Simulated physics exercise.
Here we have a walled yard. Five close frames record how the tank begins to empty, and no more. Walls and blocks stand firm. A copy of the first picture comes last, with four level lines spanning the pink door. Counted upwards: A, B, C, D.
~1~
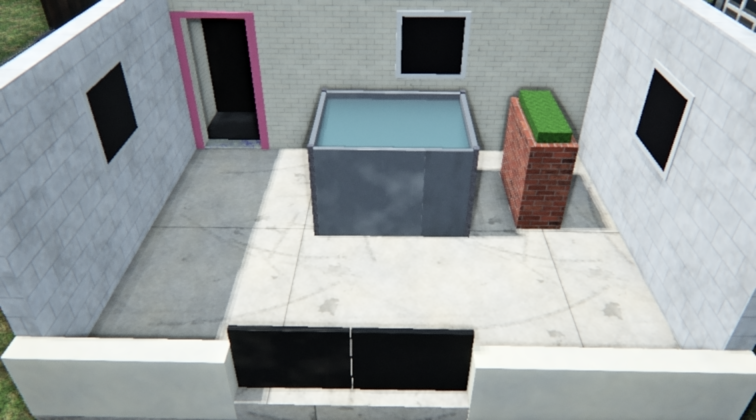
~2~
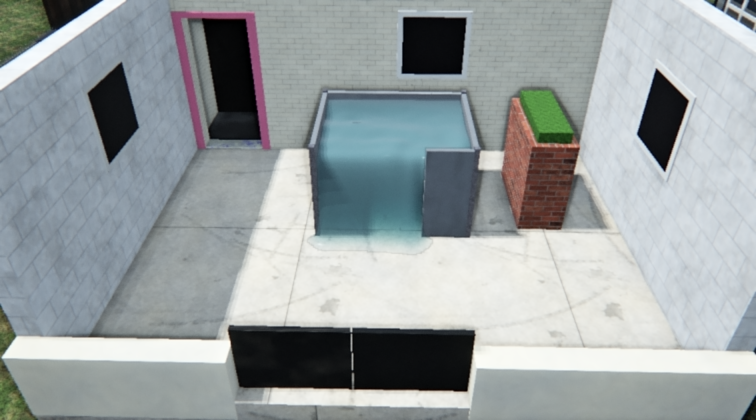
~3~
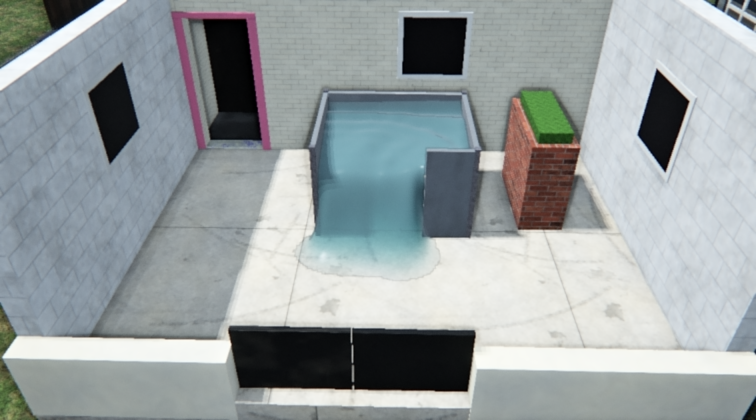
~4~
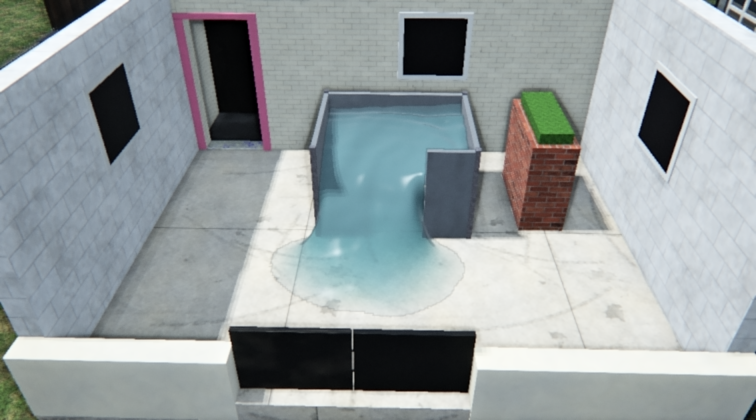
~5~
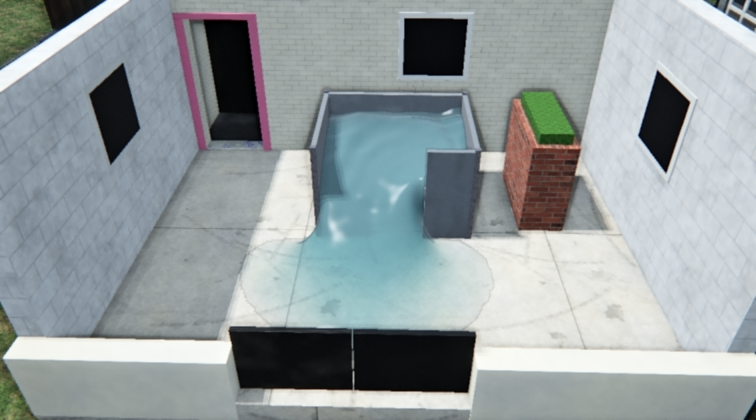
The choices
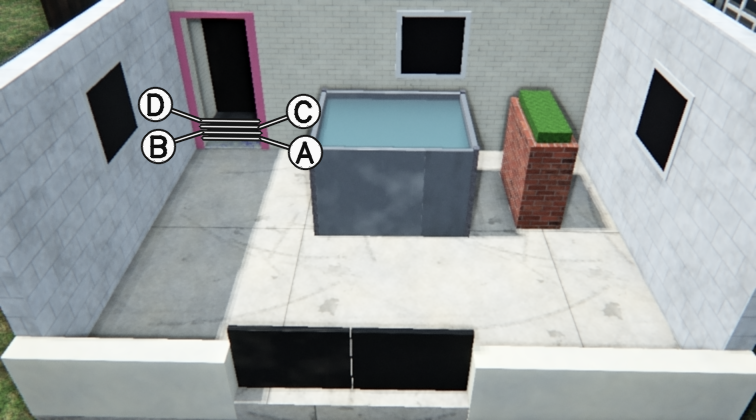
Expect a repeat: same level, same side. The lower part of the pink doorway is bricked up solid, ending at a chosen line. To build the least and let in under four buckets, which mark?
I would pick height B.
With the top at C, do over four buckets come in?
No.
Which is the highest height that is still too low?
Here it is height A.
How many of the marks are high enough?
Three of the four.
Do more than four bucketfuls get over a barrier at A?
Yes.
On the marked copy, A at (232, 138); B at (231, 132); C at (230, 126); D at (229, 121); from the bottom up A, B, C, D.
With A, about 10 bucketfuls get in.
With B, a bucket or two gets in.
With C, nothing gets over.
With D, nothing gets over.
